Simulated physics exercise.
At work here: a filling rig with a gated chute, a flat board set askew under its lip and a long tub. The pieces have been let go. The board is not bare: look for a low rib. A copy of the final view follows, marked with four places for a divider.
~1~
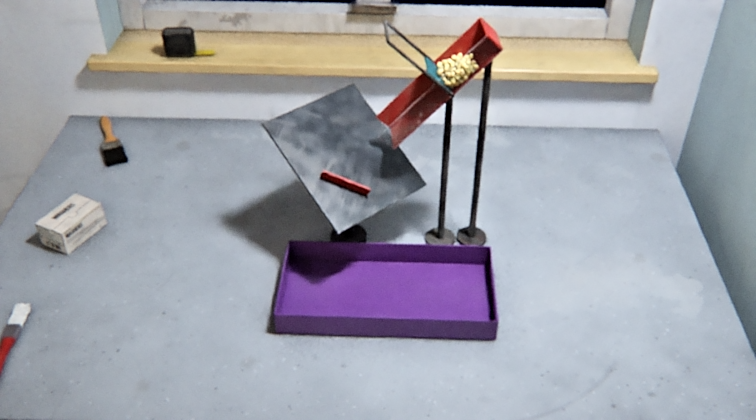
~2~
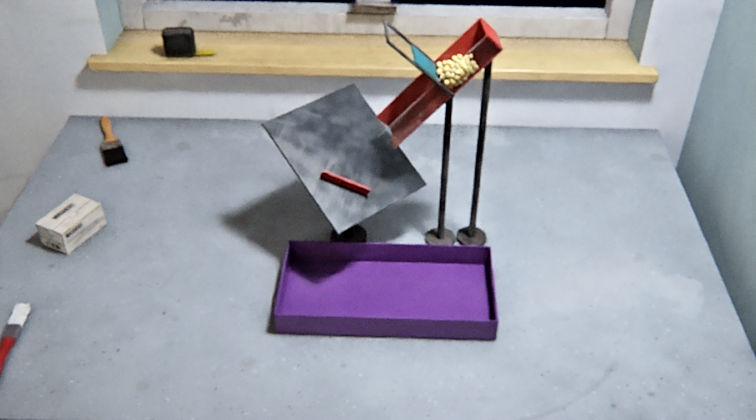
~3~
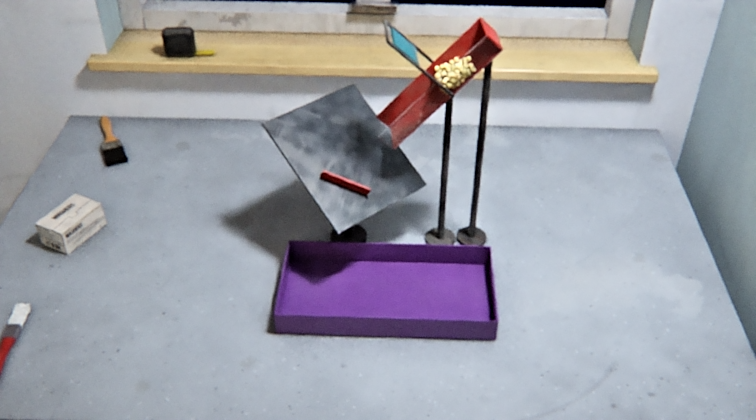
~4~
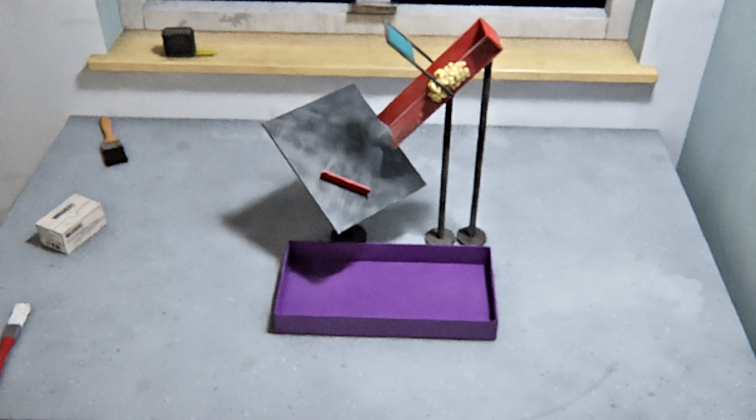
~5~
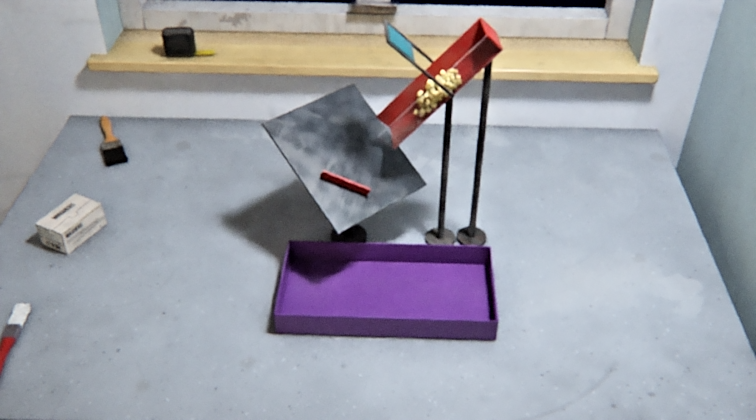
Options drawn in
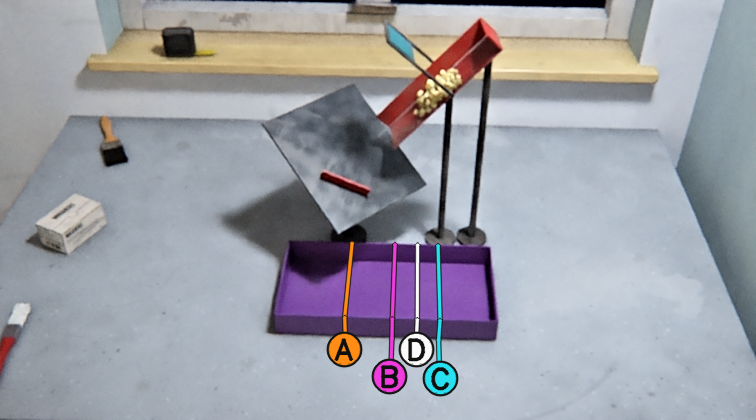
A clump of pale beans sat high in a sloping red chute as a blue gate lifted, then slid down and left partway toward a tilted grey board with a red rib, above an empty purple tub.
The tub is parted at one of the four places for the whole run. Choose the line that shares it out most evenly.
Best: D.
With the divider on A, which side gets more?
Right.
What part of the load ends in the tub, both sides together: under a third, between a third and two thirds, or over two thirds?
It is over two thirds.
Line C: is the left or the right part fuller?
Left.
On the marked copy, line A crosses the front rim at (344, 316); line B crosses the front rim at (392, 317); line C crosses the front rim at (440, 319); line D crosses the front rim at (417, 318).
With A, of what is caught, only a few on the left of the divider, all but a few on the right.
With B, of what is caught, a small share on the left of the divider, the bulk on the right.
With C, of what is caught, all but a few on the left of the divider, only a few on the right.
With D, of what is caught, close to half on the left of the divider, close to half on the right.
